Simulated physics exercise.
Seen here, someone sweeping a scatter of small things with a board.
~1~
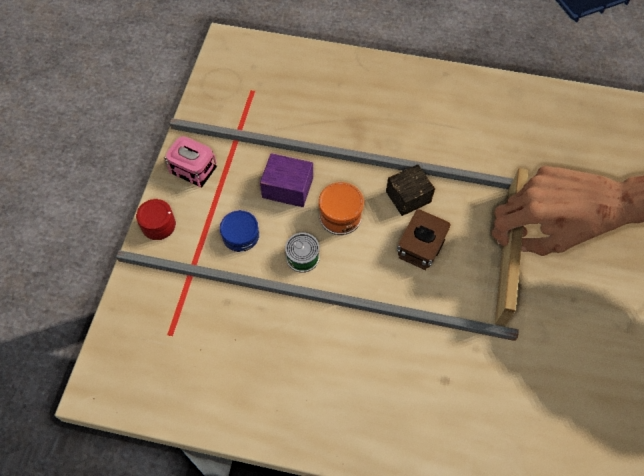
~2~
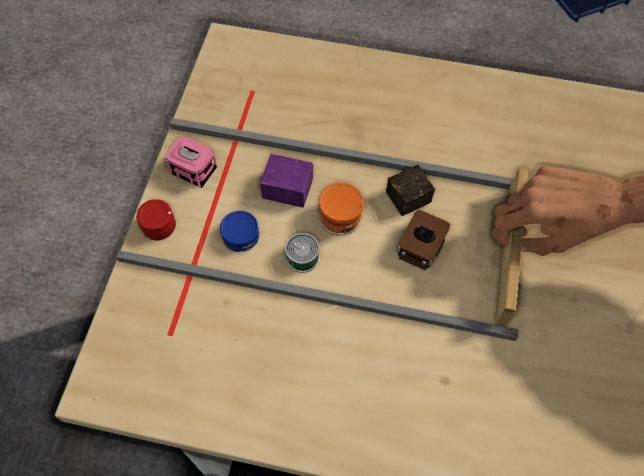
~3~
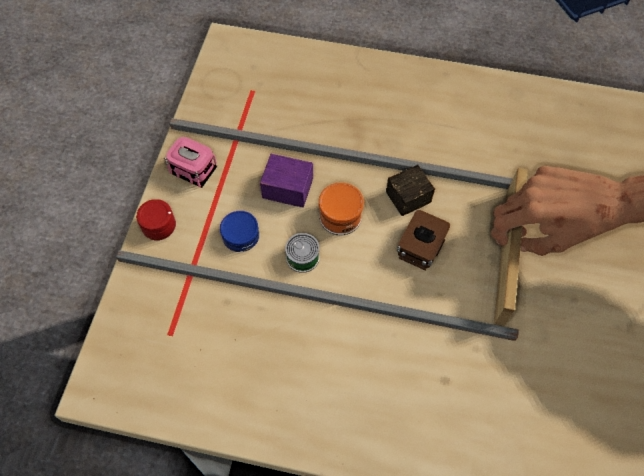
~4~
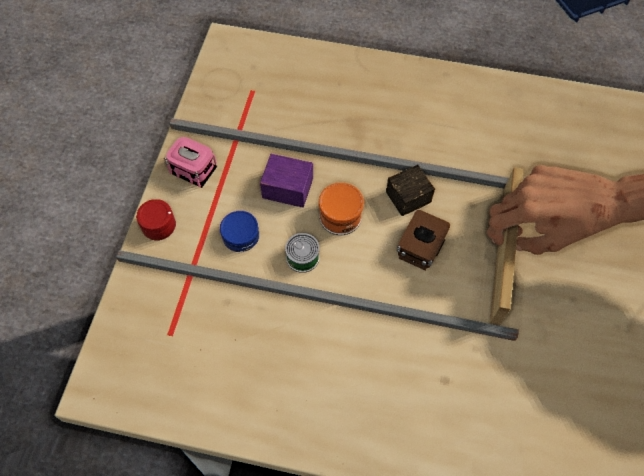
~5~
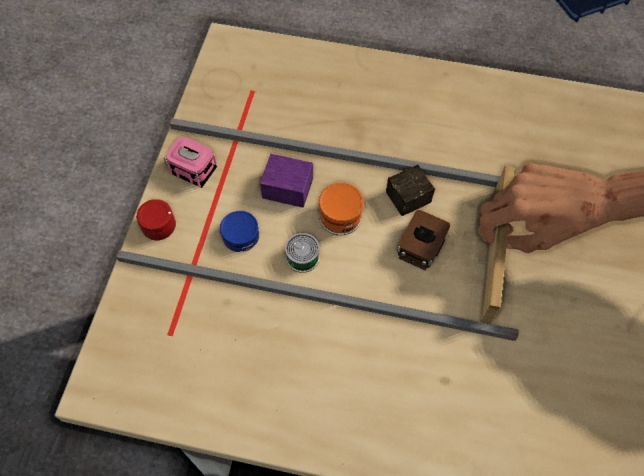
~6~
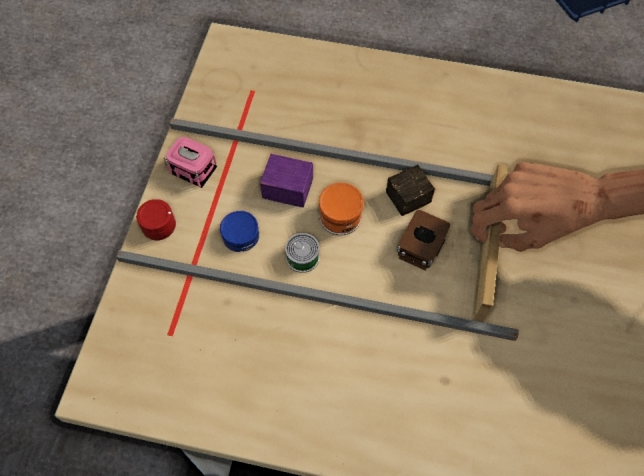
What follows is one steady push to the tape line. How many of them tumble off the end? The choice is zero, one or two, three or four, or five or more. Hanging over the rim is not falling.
Outcome: The number that fall off is one or two.
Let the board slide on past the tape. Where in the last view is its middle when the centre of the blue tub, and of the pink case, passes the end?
Its middle is around (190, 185) and around (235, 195).
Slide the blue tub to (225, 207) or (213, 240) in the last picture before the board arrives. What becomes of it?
In that order, it is lost; stays on.
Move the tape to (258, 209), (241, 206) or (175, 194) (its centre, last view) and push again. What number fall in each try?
In that order 0, 0 and 5.
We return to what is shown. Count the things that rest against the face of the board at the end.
It touches 3.
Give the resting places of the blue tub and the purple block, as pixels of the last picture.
The blue tub stops around (153, 225); the purple block around (175, 150).
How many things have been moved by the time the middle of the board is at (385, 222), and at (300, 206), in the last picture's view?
The counts are 3 and 6.
Early on, none off yet; red lid at rest near (156, 220); pink case at rest near (191, 161); blue tub at rest near (240, 232).
Finally, the number that fall off is one or two; lost, pink case and red lid.
